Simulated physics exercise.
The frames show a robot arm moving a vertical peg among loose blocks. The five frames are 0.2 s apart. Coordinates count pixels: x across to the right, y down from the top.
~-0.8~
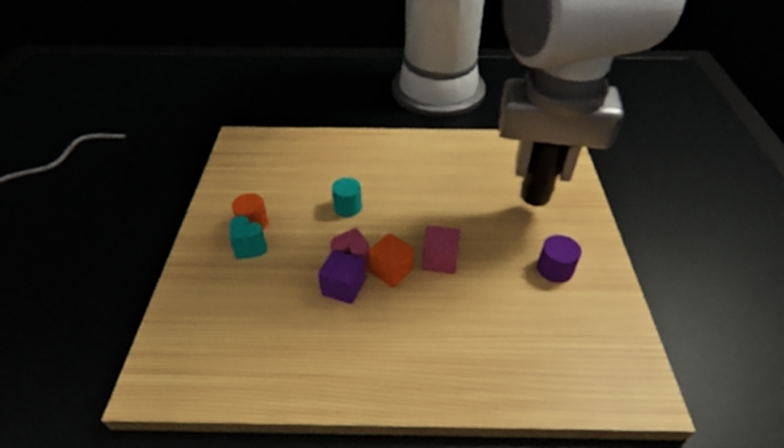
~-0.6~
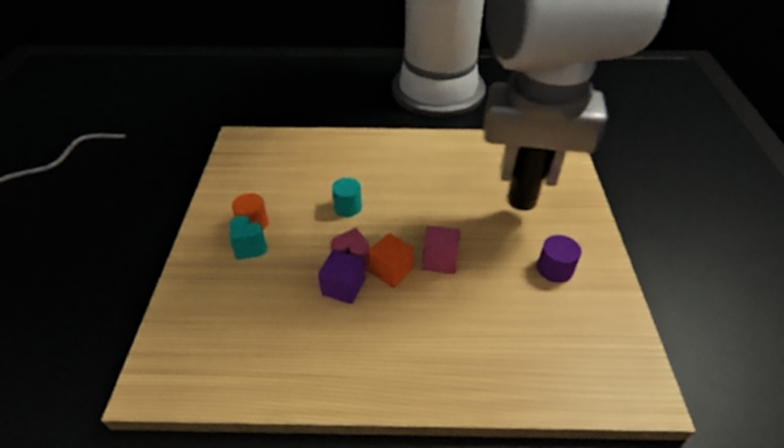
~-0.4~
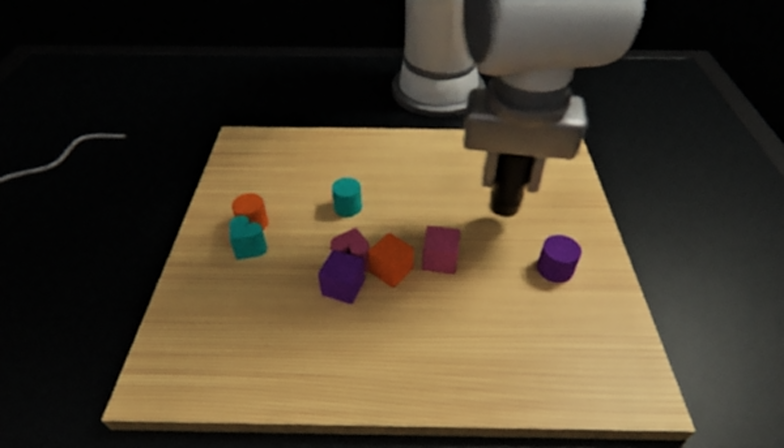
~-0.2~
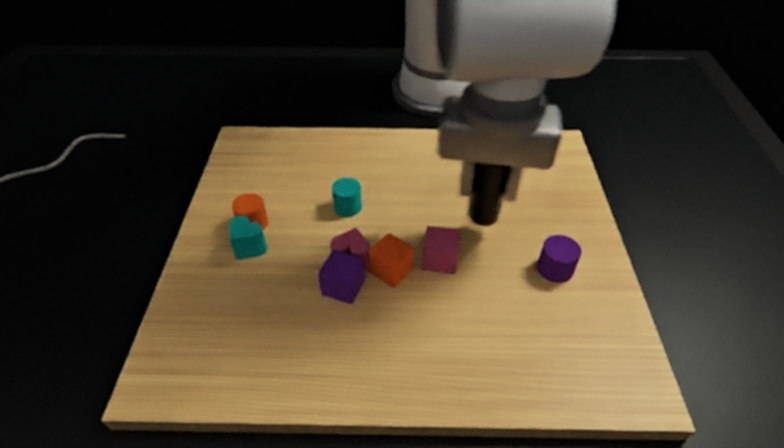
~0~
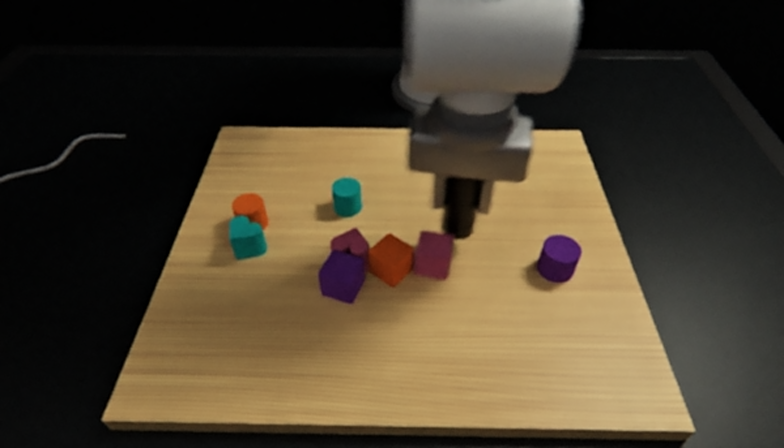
On a wooden board, a robot arm moving a dark peg leftward among colourful blocks, reaching a pink block and nudging it slightly.
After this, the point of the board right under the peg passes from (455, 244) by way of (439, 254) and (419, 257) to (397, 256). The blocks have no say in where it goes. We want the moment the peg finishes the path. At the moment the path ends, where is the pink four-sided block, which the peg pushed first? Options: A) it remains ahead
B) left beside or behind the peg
Correct choice: B.
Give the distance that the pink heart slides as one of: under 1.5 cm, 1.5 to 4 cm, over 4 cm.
Its final spot will lie within 1.5 cm of the current one.
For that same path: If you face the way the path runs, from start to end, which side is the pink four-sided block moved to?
It shifts leftward.
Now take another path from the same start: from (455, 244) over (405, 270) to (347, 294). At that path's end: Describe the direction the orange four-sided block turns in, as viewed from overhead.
Viewed from above: Clockwise.
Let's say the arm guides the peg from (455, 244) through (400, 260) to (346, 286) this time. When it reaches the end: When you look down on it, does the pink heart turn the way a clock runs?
Yes, that is what happens.
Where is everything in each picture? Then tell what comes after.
In the first frame, peg's lower end (535, 197); purple four-sided block (341, 266); pink heart (351, 241); orange four-sided block (391, 249); pink four-sided block (442, 239).
In the second frame, peg (521, 201); blocks still.
In the third frame, peg (504, 207); blocks still.
In the fourth frame, peg (483, 216); blocks still.
In the fifth frame, peg (458, 229); purple four-sided block (341, 266); pink heart (351, 241); orange four-sided block (391, 249); pink four-sided block (435, 244).
On the path given first. Halfway along, peg (430, 242); pink four-sided block (424, 262).
At the end, peg (397, 241); purple four-sided block (335, 269); pink heart (347, 241), turned 15° clockwise; orange four-sided block (377, 256); pink four-sided block (422, 265).
